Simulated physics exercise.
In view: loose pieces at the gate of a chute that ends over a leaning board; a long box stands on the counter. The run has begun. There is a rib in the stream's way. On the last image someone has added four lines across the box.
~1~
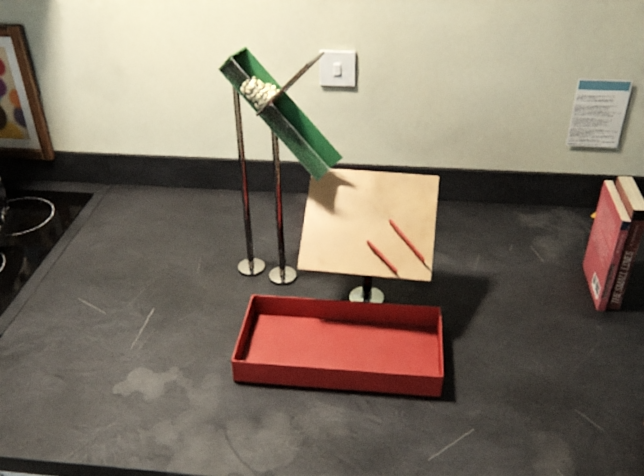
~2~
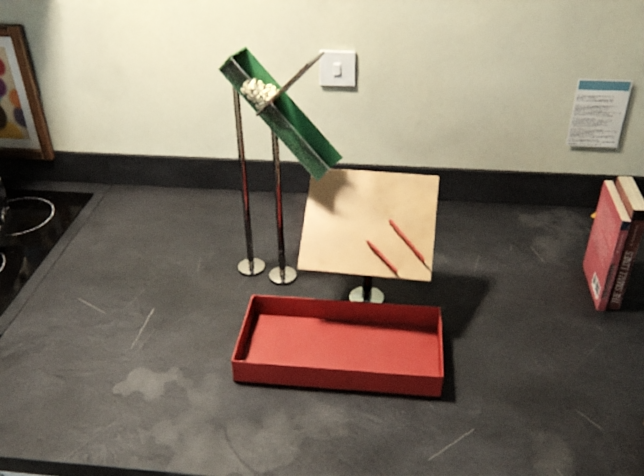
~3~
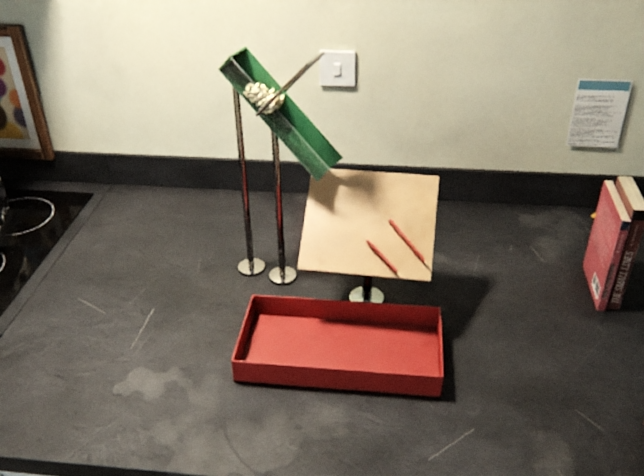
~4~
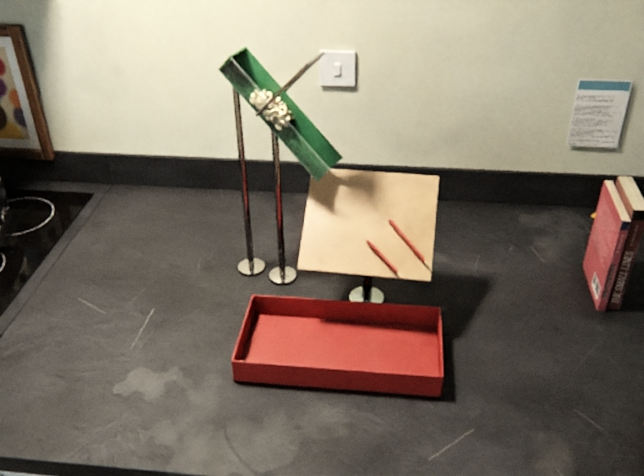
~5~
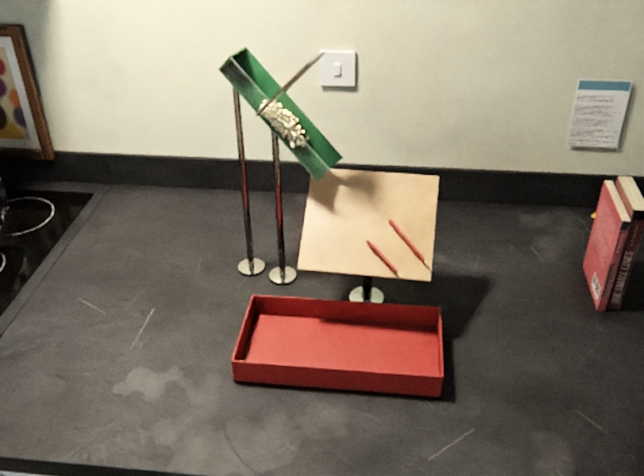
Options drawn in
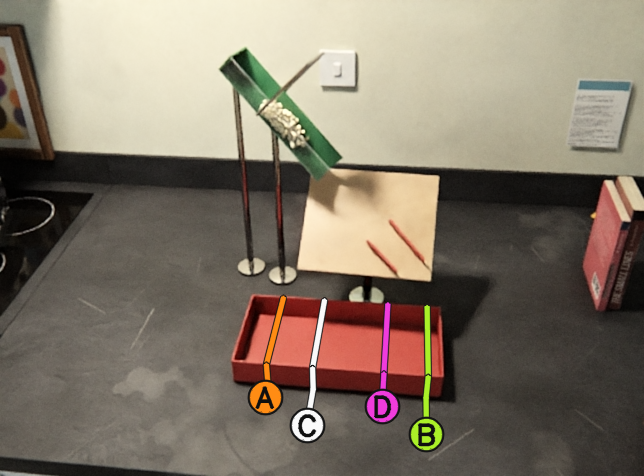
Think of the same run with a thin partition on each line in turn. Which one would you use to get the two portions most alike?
The best line is D.
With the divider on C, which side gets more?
The right side.
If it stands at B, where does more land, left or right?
The left side.
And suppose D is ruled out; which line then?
That would be B.
On the marked copy, line A crosses the front rim at (266, 363); line B crosses the front rim at (428, 375); line C crosses the front rim at (312, 367); line D crosses the front rim at (383, 372).
With A, of what is caught, none on the left of the divider, all on the right.
With B, of what is caught, most on the left of the divider, about a quarter on the right.
With C, of what is caught, a stray few on the left of the divider, nearly all on the right.
With D, of what is caught, about half on the left of the divider, about half on the right.
